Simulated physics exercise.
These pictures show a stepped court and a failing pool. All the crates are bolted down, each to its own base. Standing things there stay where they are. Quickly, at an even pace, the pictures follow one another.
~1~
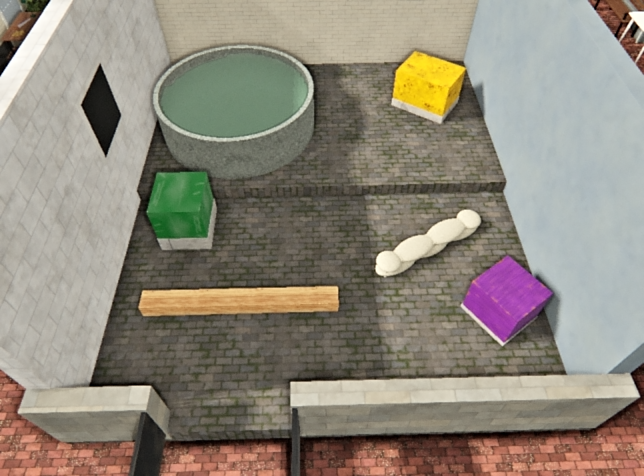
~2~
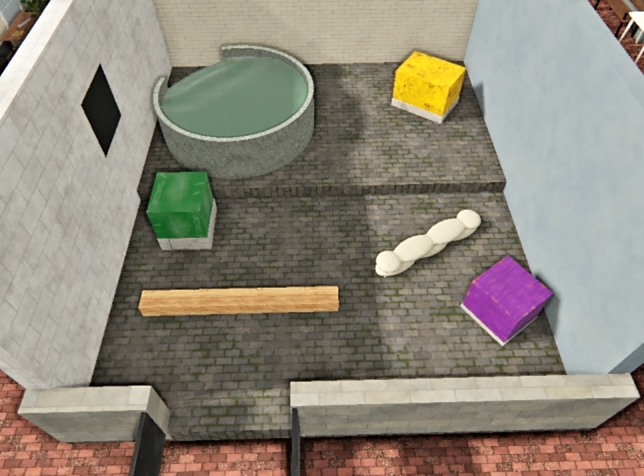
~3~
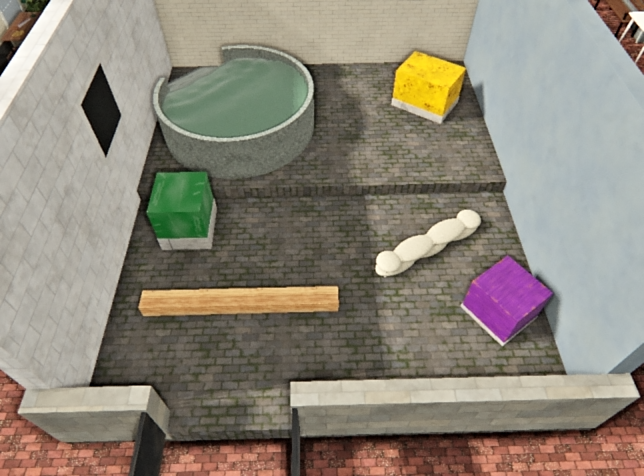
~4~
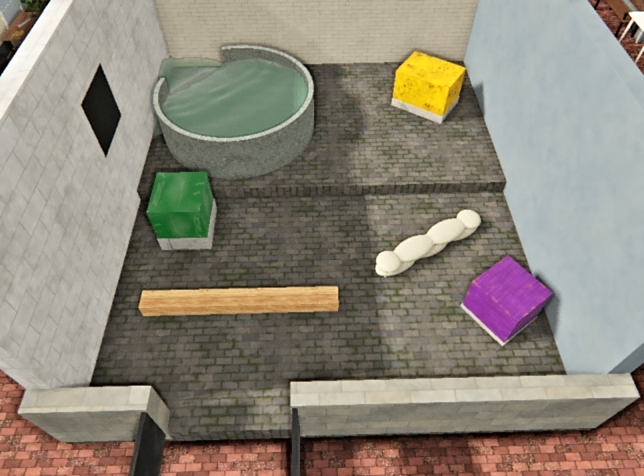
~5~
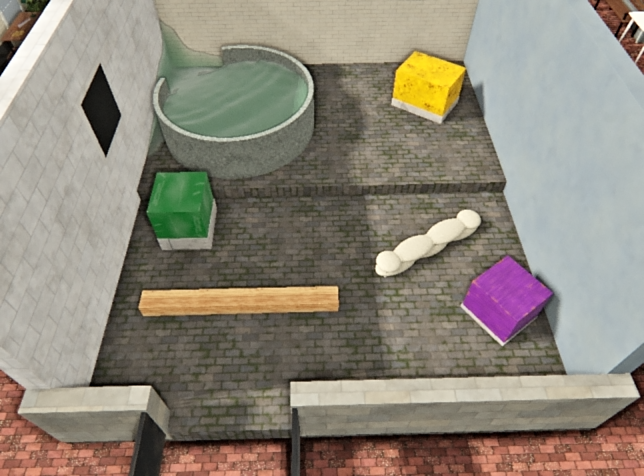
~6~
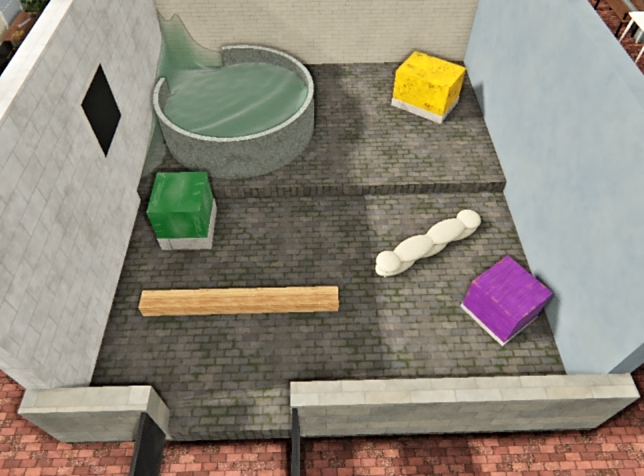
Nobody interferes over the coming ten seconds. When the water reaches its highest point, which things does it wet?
At the peak: The yellow crate gets wet; the purple crate gets wet; the green crate stays dry.
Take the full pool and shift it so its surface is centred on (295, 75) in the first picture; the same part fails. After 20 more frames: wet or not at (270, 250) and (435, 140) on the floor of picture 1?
The first spot is inundated and the second is not reached.
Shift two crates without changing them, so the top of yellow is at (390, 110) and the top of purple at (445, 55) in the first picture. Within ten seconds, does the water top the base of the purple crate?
The purple one is reached.
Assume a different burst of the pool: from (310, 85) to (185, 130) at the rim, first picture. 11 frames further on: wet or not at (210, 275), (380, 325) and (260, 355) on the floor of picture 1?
Place one: Reached by the flood. Place two: Reached by the flood. Place three: Reached by the flood.
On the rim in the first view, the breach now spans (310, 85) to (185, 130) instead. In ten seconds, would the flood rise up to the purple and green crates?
Note: Purple one is overtopped; green one is overtopped.
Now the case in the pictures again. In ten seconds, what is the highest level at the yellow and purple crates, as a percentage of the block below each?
Peak levels: Approx. 200 % then 330 %.
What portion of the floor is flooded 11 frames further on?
It should be close to 25 %.
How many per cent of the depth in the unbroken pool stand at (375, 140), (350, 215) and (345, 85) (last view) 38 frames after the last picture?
Depths of roughly 6, 10 and 8 per cent.
A moment on, water covers 10 % of the floor; the yellow crate not reached, the purple crate not reached, the green crate water round its plinth.
Next, water covers 25 % of the floor; the yellow crate water round its plinth, the purple crate not reached, the green crate water round its plinth.
Then, water covers 50 % of the floor; the yellow crate water round its plinth, the purple crate not reached, the green crate water round its plinth.
Later, water covers 80 % of the floor; the yellow crate water round its plinth, the purple crate water round its plinth, the green crate water round its plinth.
In the end, water covers 90 % of the floor; the yellow crate was topped, the purple crate was topped, the green crate stayed above the water.
